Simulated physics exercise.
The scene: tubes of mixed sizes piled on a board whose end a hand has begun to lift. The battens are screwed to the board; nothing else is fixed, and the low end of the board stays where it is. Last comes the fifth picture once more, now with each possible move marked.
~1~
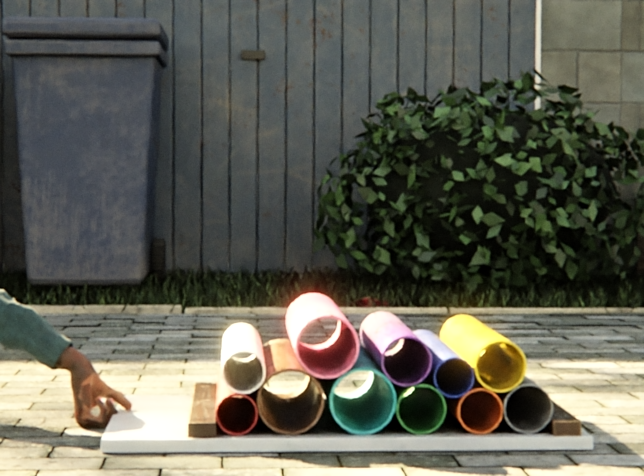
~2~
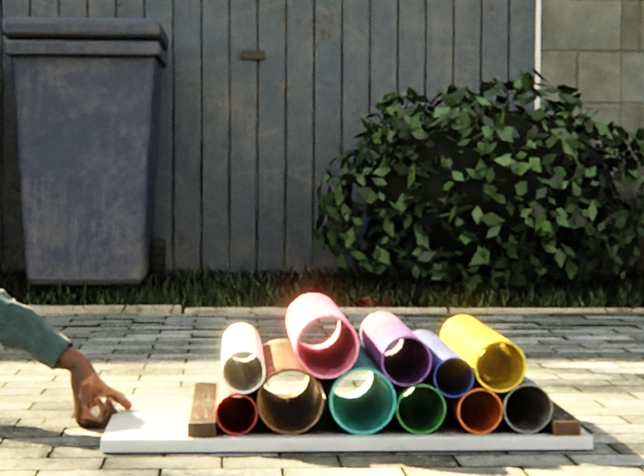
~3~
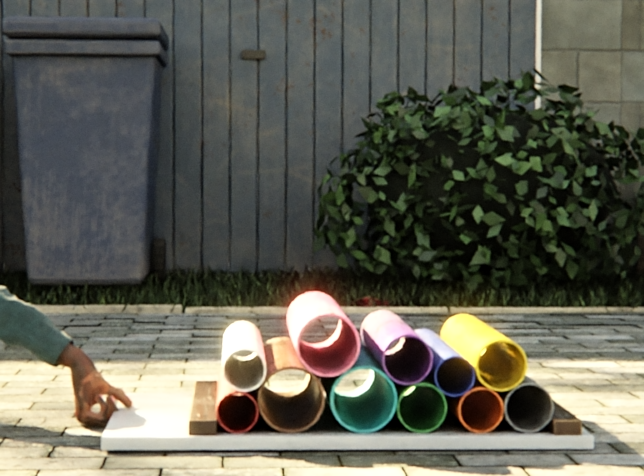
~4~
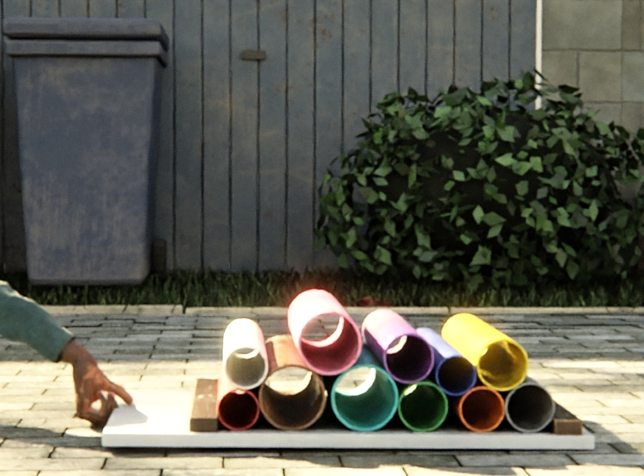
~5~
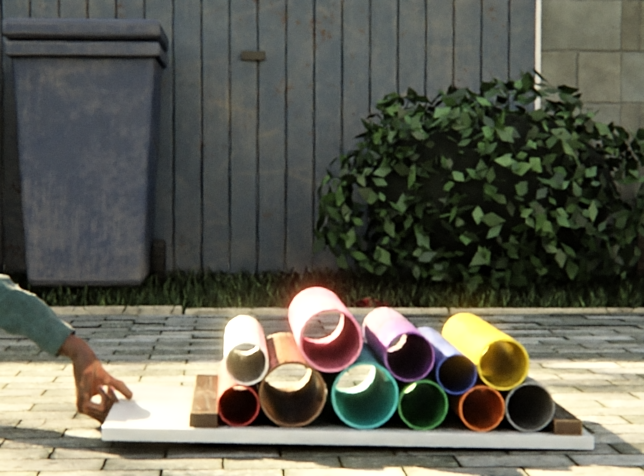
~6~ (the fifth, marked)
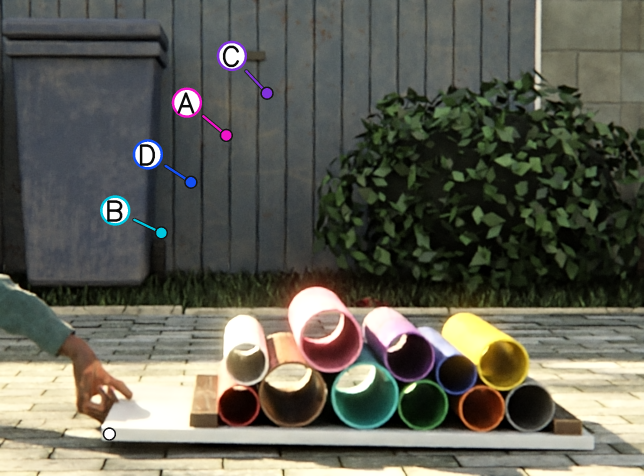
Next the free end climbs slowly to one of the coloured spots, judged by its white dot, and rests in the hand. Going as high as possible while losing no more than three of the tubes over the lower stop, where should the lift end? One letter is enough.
Mark B is as high as it can go.
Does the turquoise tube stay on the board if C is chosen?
The turquoise tube: No.
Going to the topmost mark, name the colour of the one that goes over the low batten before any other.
It is the yellow one.
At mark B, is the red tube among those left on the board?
Yes.
On the copy, A at (226, 136); B at (161, 233); C at (267, 93); D at (191, 182); the white dot at (109, 434).
On B. First, board at 16°.
Then, board at 26°.
Finally, board at 26°, three over the low batten (purple, blue, yellow).
By contrast, A ten over the low batten; C ten over the low batten; D ten over the low batten.
